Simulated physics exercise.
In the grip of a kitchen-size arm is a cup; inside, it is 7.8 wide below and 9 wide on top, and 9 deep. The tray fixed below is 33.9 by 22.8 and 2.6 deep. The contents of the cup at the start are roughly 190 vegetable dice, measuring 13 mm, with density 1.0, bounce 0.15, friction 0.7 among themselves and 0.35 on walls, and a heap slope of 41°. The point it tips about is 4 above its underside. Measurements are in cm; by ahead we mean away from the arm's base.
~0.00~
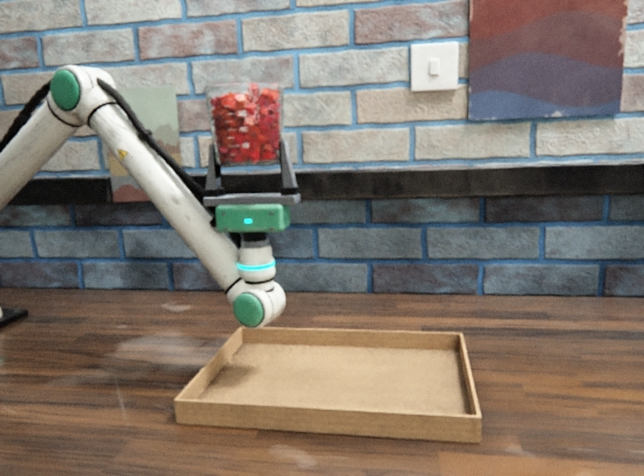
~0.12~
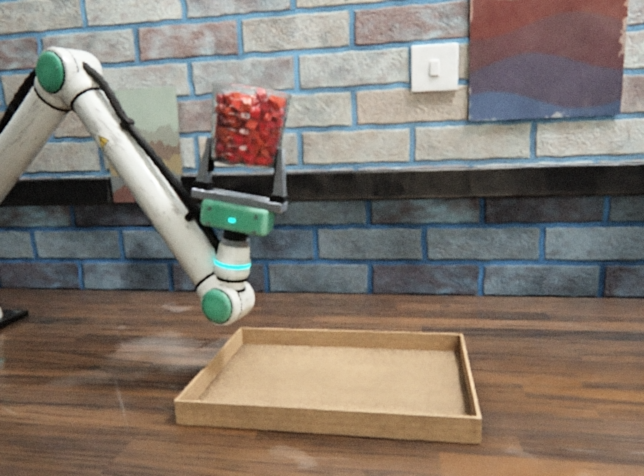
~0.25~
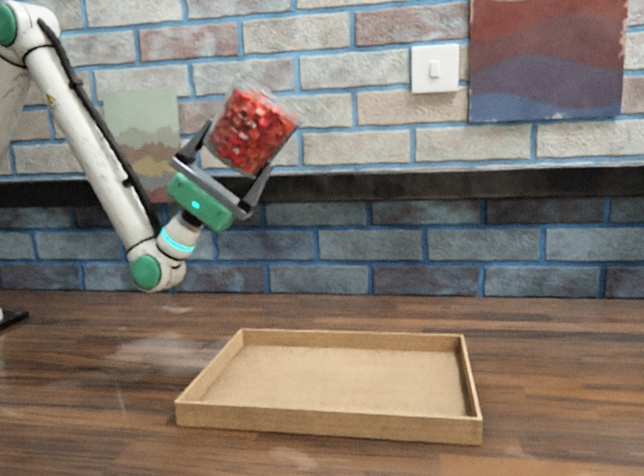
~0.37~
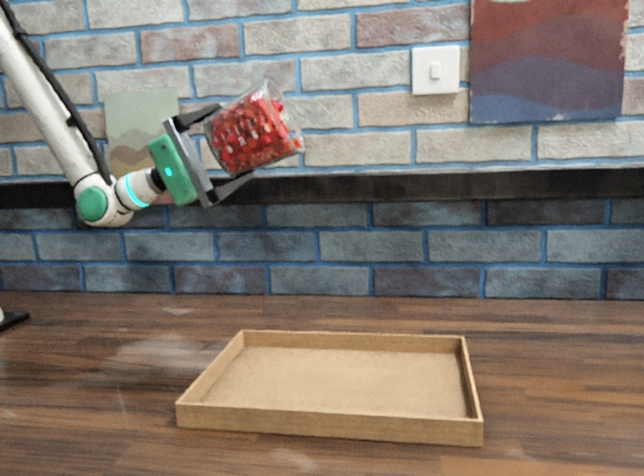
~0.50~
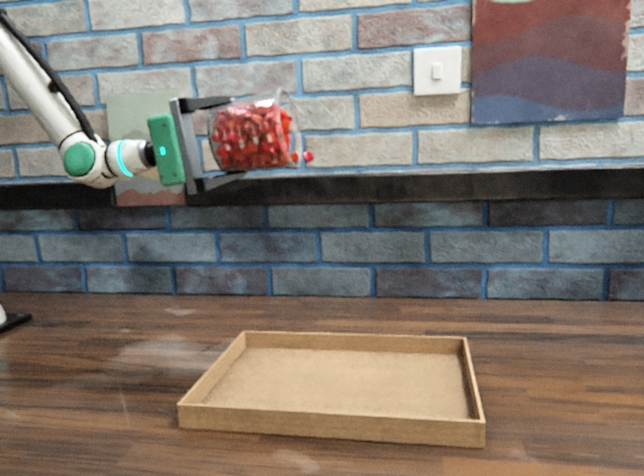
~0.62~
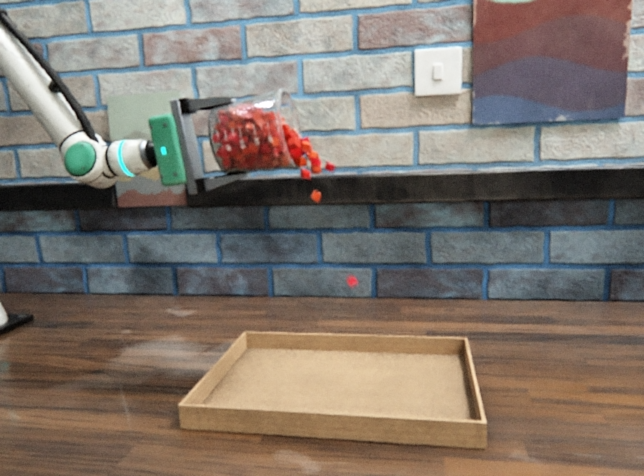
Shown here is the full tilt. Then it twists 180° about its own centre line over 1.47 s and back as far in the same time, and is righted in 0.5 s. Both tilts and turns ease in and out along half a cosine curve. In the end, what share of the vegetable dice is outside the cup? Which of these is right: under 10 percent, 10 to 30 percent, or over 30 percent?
The right one is over 30 percent.
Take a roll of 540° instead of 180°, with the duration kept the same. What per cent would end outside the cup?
Roughly 70 %.
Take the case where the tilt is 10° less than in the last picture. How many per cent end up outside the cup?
I'd put it at close to 20 per cent.
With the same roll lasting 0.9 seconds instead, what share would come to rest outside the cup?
Then roughly 40 per cent.
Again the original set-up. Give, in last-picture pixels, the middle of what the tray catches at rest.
I'd mark it about (360, 384) in the last picture.
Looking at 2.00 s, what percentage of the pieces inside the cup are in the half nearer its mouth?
Roughly 40 percent.
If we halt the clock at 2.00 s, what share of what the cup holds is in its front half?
35 per cent, roughly.
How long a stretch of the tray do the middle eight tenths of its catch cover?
I'd put it at around 10 cm.
After 2.00 s, tipped 83°, highest piece 36 above the table; 142 in the cup, 47 in the tray, 4 in flight or on a rim.
After 3.37 s, tipped 83°, highest piece 36 above the table; 125 in the cup, 61 in the tray, 7 in flight or on a rim.
After 4.26 s, upright, highest piece 38 above the table; 115 in the cup, 78 in the tray.
After 4.96 s, upright, highest piece 38 above the table; 115 in the cup, 78 in the tray.
In the end, 115 in the cup, 78 in the tray. That is 40 % outside the cup.
